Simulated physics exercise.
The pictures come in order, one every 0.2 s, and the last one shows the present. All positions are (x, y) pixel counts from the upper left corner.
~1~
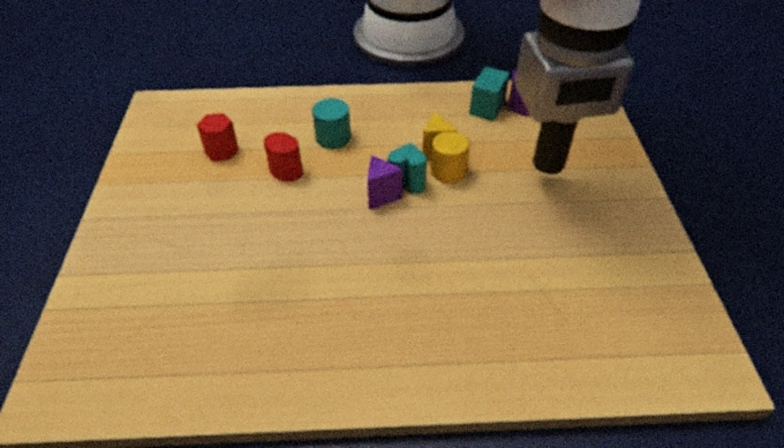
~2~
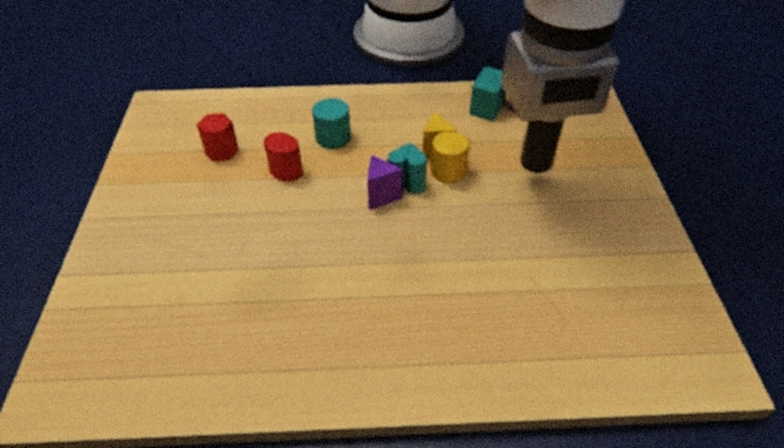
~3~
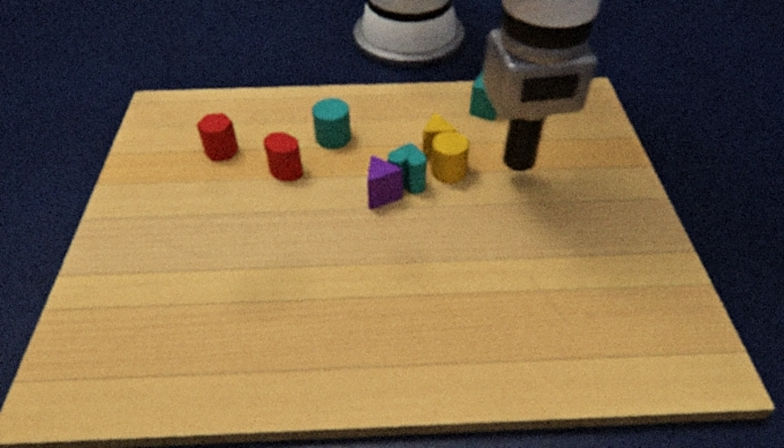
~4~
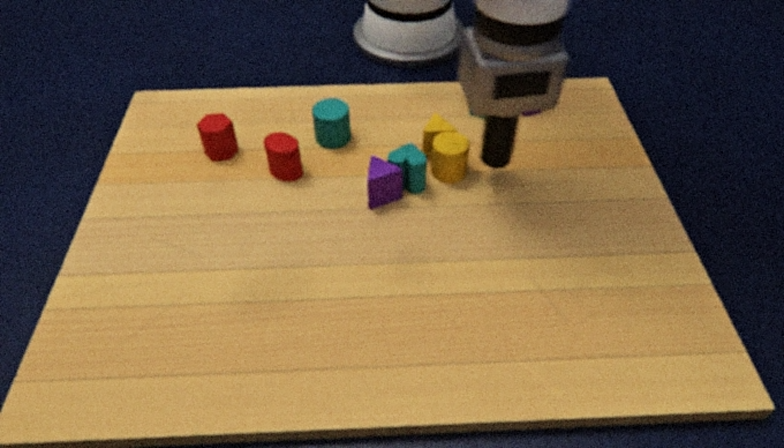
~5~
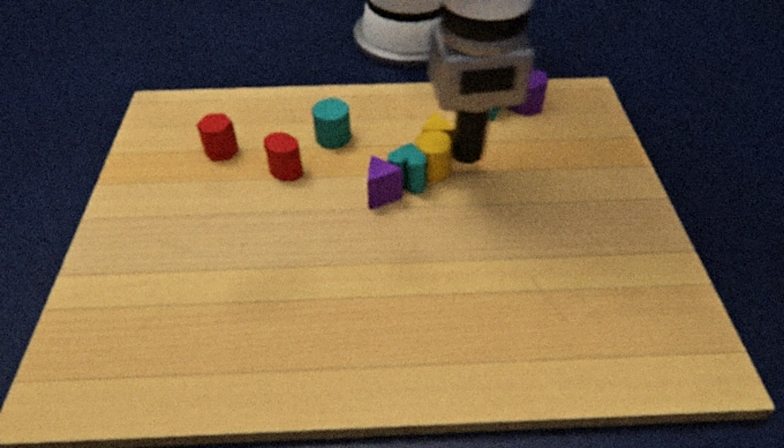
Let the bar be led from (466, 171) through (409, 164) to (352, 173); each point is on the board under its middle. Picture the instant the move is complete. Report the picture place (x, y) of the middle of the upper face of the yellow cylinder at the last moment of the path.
It should be at about (324, 130).
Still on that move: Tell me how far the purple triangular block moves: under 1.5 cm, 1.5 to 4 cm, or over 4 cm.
It gets moved 1.5 to 4 cm.
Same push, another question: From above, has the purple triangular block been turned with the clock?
No, that is not what happens.
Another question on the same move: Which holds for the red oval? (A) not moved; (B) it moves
It's A.
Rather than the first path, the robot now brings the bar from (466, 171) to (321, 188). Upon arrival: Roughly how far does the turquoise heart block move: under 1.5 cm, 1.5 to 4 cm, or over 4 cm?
My estimate: Beyond 4 cm.
The first path, step by step. One third of the way, bar at (428, 149); purple triangular block at (371, 174); turquoise heart block at (386, 155), turned 35° anticlockwise; yellow cylinder at (395, 134); yellow triangular block at (433, 120).
Two thirds of the way, bar at (390, 150); purple triangular block at (368, 178), turned 10° anticlockwise; turquoise heart block at (380, 157), turned 50° anticlockwise; yellow cylinder at (357, 131); yellow triangular block at (433, 120), turned 20° clockwise.
At the end, bar at (351, 156); red oval in place; purple triangular block at (365, 185), turned 20° anticlockwise; turquoise heart block at (368, 161), turned 70° anticlockwise; yellow cylinder at (324, 130); yellow triangular block at (433, 120), turned 20° clockwise.
